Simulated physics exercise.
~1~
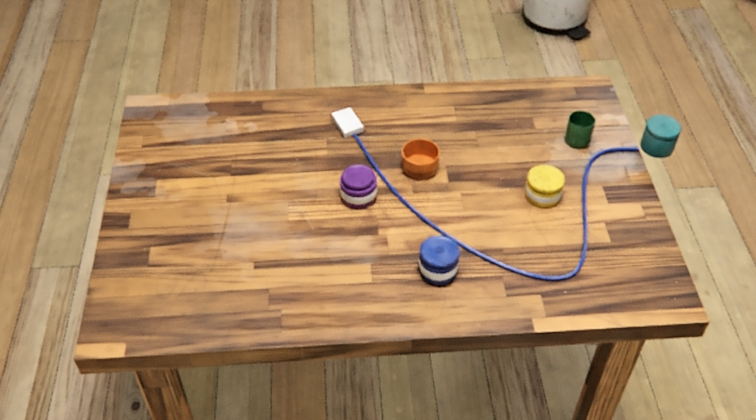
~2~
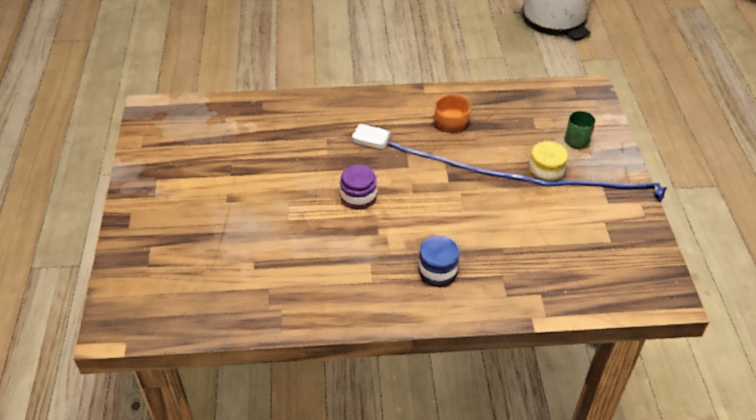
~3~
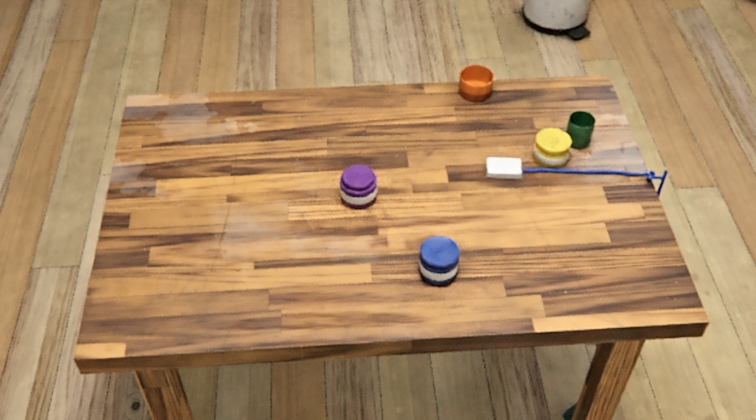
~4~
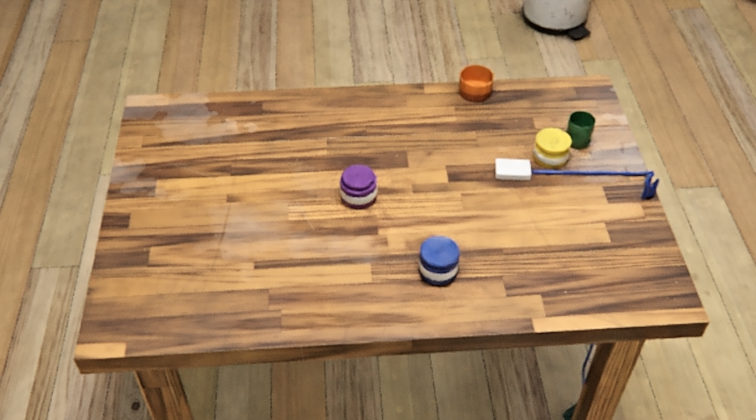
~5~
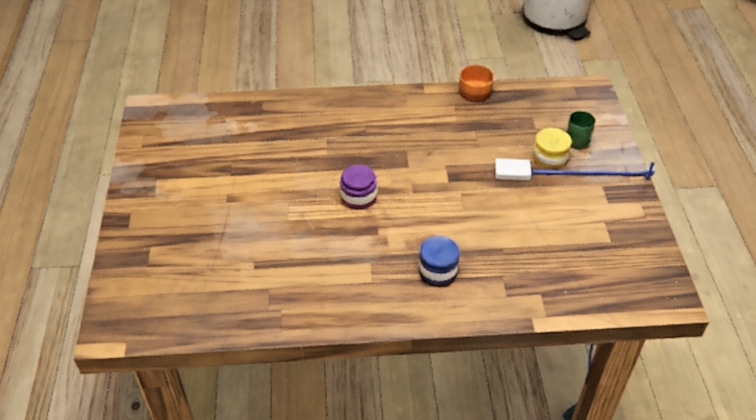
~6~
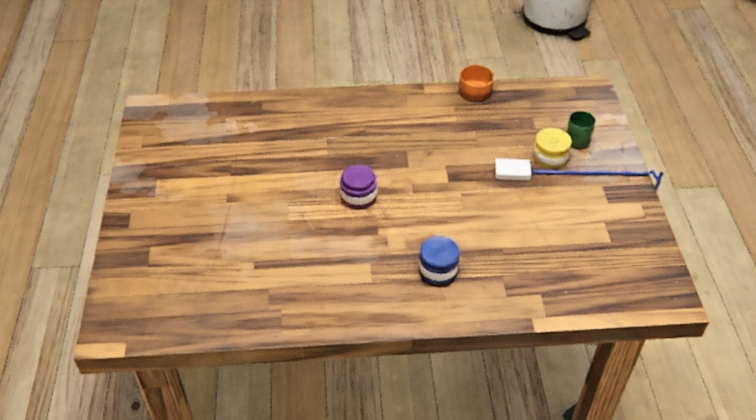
On a wooden table, a falling teal container's blue cable drags a white block rightward, shifting orange and yellow containers.
